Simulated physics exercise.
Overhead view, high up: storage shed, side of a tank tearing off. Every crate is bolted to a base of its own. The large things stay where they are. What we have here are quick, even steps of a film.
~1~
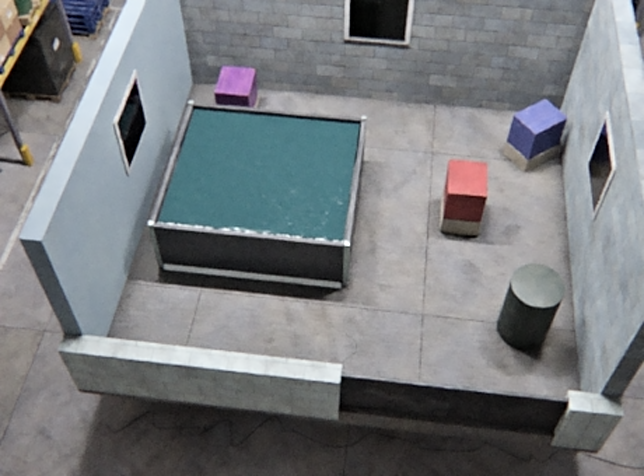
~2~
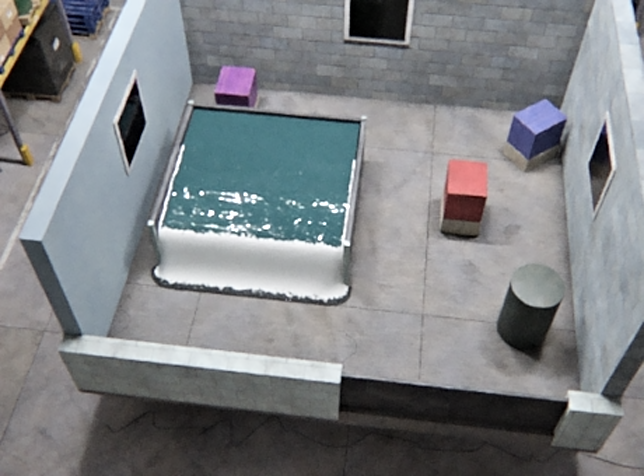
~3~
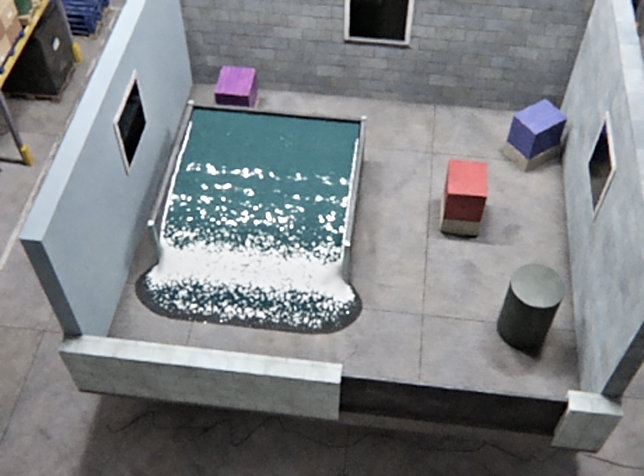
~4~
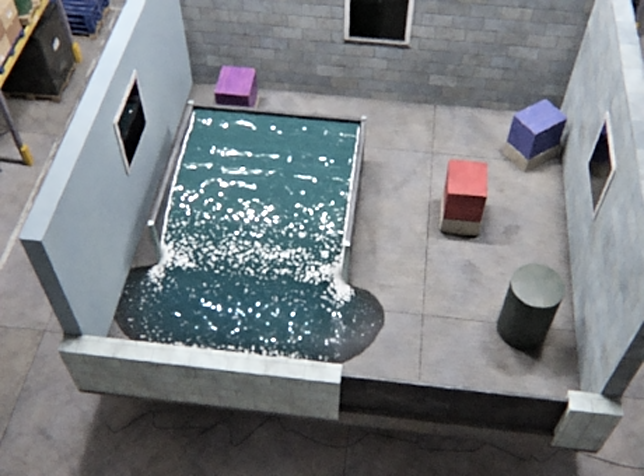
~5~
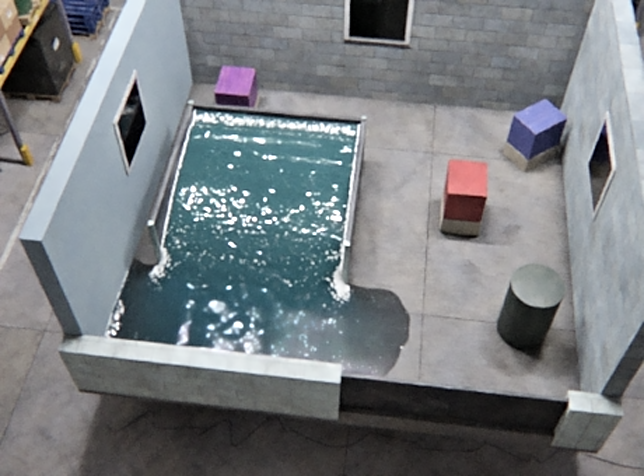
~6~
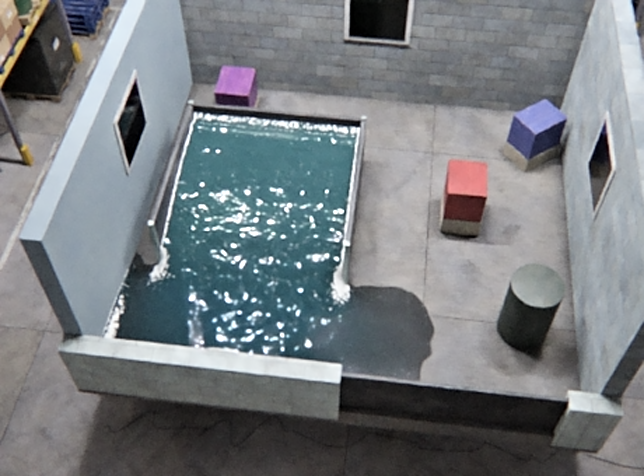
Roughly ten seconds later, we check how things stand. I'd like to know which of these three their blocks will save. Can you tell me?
One by one: The blue crate has water on it afterwards; the red crate has no water on it afterwards; the purple crate has water on it afterwards.
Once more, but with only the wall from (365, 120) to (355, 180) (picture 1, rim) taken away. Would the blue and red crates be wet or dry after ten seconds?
Note - blue crate goes wet, red crate goes wet.
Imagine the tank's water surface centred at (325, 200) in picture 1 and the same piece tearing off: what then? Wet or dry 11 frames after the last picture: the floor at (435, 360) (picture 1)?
That spot: Swamped.
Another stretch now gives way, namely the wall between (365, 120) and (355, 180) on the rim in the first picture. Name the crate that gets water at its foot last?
It's the purple crate.
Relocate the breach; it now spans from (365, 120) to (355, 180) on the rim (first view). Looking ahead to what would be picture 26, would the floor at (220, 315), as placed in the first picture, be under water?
I'd say it's left alone there.
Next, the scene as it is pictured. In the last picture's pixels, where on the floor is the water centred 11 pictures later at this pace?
Roughly at (268, 293).
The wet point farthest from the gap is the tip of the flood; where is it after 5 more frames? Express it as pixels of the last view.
The front's farthest point is close to (560, 419).
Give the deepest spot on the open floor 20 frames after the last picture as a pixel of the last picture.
Around (191, 90).
A moment on, water covers 30 % of the floor; the blue crate not reached, the red crate not reached, the purple crate not reached.
Next, water covers 40 % of the floor; the blue crate not reached, the red crate not reached, the purple crate not reached.
Then, water covers 70 % of the floor; the blue crate water round its plinth, the red crate water round its plinth, the purple crate water round its plinth.
Later, water covers 100 % of the floor; the blue crate water round its plinth, the red crate water round its plinth, the purple crate water round its plinth.
In the end, water covers 100 % of the floor; the blue crate was topped, the red crate stayed above the water, the purple crate was topped.
